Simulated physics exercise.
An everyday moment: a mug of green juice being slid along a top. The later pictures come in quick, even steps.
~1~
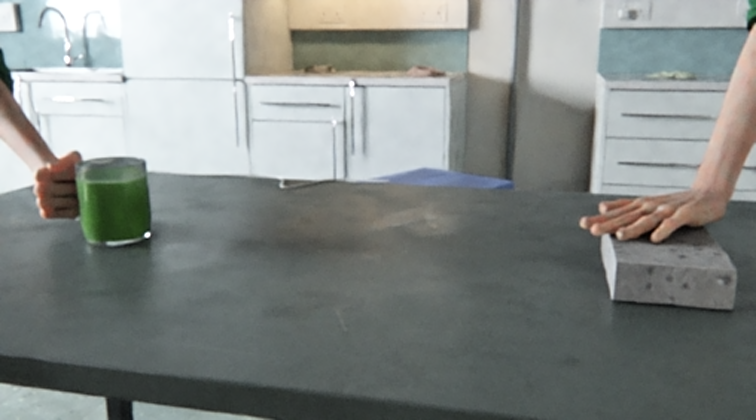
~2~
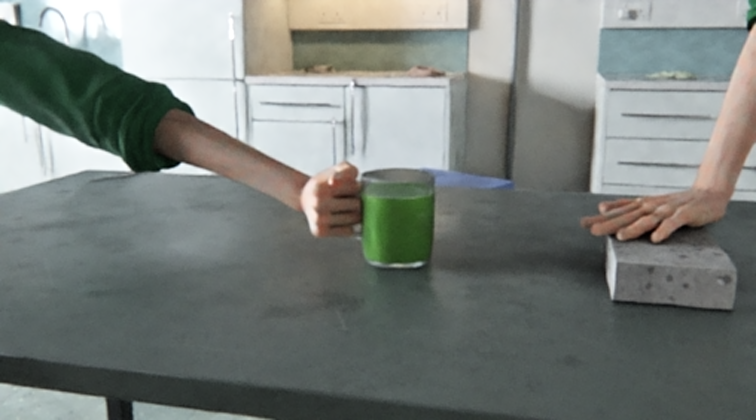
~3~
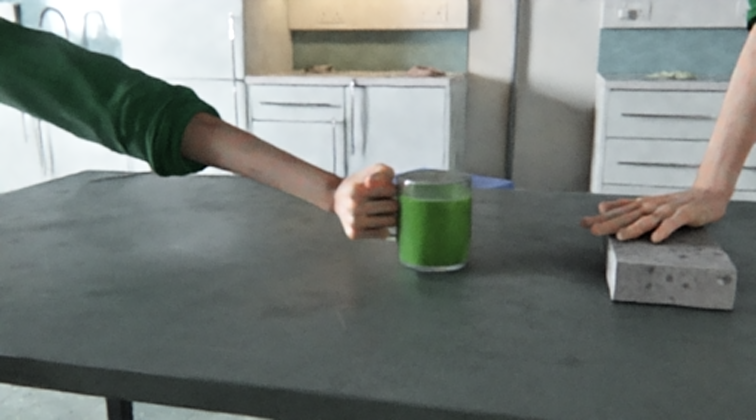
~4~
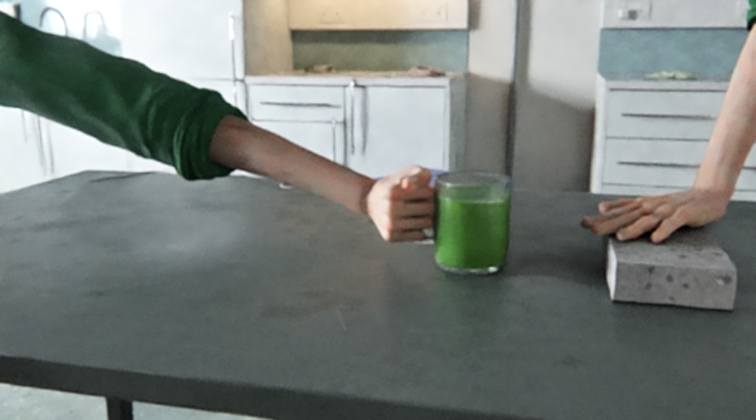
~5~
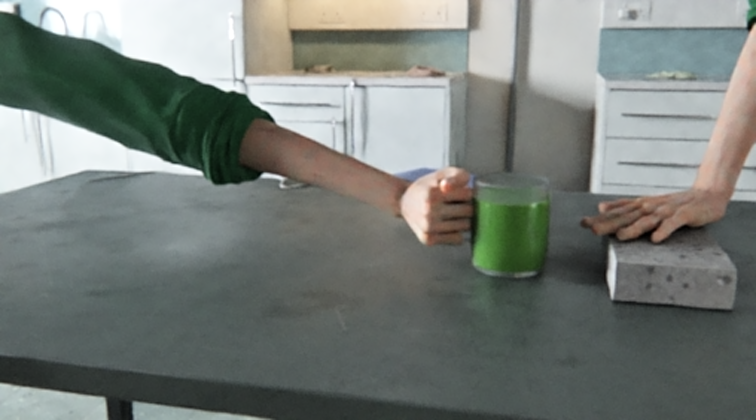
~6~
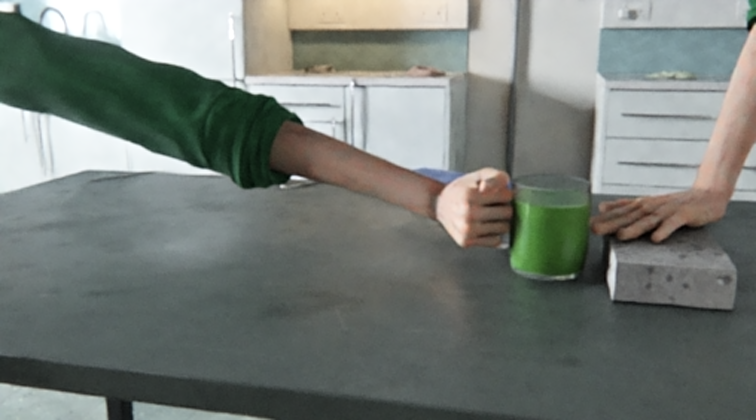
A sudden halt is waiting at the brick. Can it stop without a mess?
The mug loses some.
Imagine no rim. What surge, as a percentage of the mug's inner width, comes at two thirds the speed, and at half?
About 35 and 25 per cent.
Next, the mug meets the brick.
After that, the green juice surges up the wall; it has slopped over.
Finally, the mug stands at the brick; it has slopped over.
